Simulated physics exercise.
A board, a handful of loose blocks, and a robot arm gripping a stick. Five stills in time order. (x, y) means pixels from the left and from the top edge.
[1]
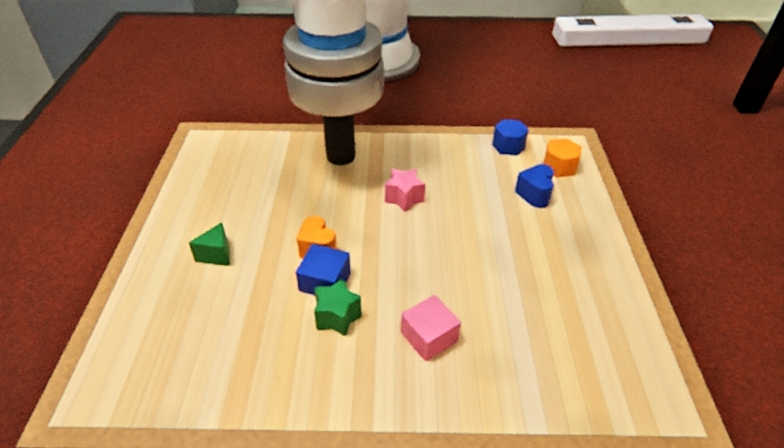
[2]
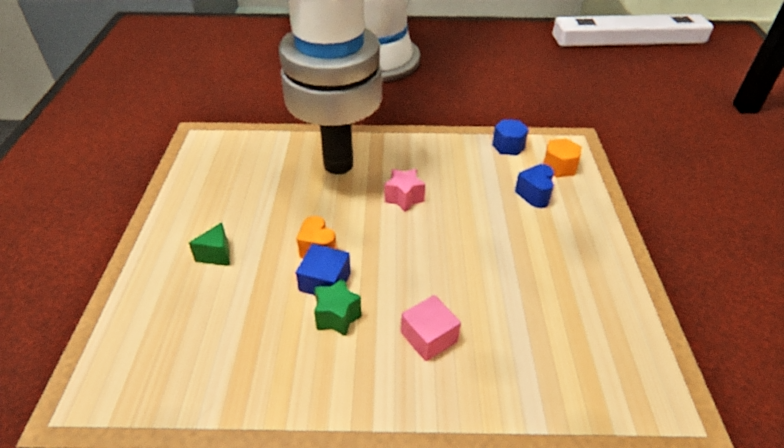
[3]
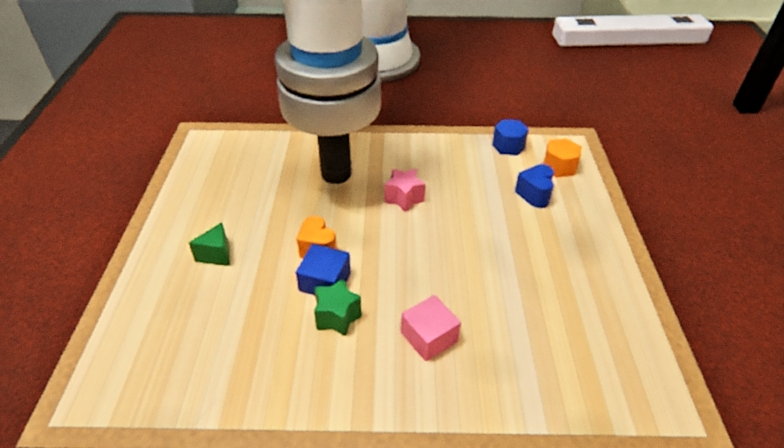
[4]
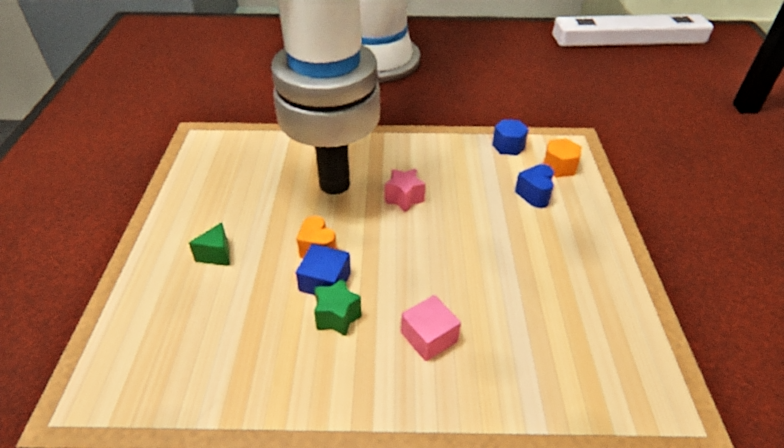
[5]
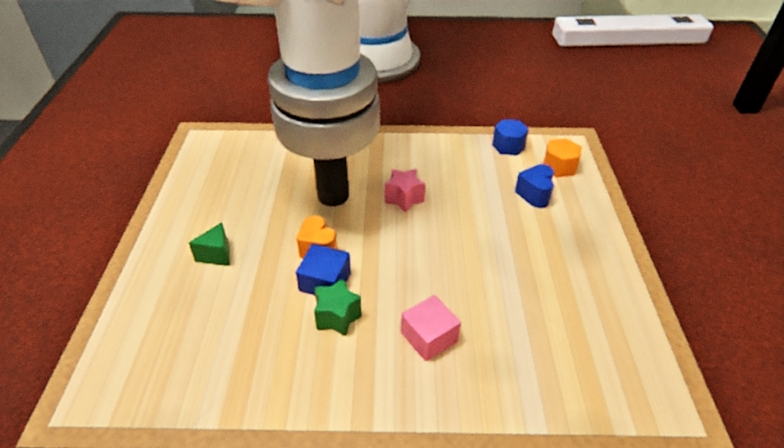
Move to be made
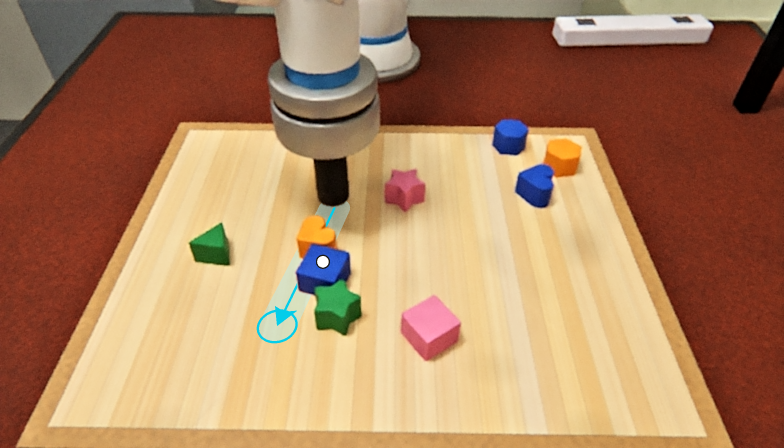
On a wooden board, a robot arm gripping a dark stick moving slightly toward the viewer while the scattered coloured blocks stay still.
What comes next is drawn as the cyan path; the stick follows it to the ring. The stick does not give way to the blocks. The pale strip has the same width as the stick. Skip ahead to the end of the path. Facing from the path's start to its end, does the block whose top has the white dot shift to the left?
Yes, I think so.
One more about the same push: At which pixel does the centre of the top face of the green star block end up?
It should be at (357, 322) by then.
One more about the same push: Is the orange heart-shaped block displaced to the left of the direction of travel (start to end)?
No, that is not how it ends up.
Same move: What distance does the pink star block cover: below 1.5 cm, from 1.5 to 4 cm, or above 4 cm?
It moves only a bit, under 1.5 cm.
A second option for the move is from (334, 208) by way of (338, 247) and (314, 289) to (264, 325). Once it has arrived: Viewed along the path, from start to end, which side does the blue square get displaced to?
It is displaced to the right.
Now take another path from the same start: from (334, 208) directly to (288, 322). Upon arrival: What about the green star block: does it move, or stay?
Once the stick is done, the green star block is in a new spot.
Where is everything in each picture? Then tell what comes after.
The first picture shows stick tip at (341, 157); block tops, orange heart-shaped block at (315, 230); blue square at (323, 262); green star block at (335, 298); pink star block at (405, 179).
The second picture shows stick at (339, 166); blocks unchanged.
The third picture shows stick at (337, 175); blocks unchanged.
The fourth picture shows stick at (335, 186); blocks unchanged.
The fifth picture shows stick at (333, 197); orange heart-shaped block at (315, 230); blue square at (323, 262); green star block at (335, 298); pink star block at (405, 179).
Path on the board, from (334, 208) directly to (277, 326); the dot is on the blue square.
On the path given first. One third of the way, stick at (317, 231); orange heart-shaped block at (299, 250), turned 15° clockwise; blue square at (316, 280), turned 40° anticlockwise; green star block at (342, 307).
Two thirds of the way, stick at (297, 271); orange heart-shaped block at (263, 288), turned 50° clockwise; blue square at (308, 298), turned 65° anticlockwise; green star block at (348, 314), turned 30° anticlockwise.
At the end, stick at (275, 315); orange heart-shaped block at (228, 317), turned 110° clockwise; blue square at (310, 322), turned 90° anticlockwise; green star block at (357, 322), turned 55° anticlockwise; pink star block in place.
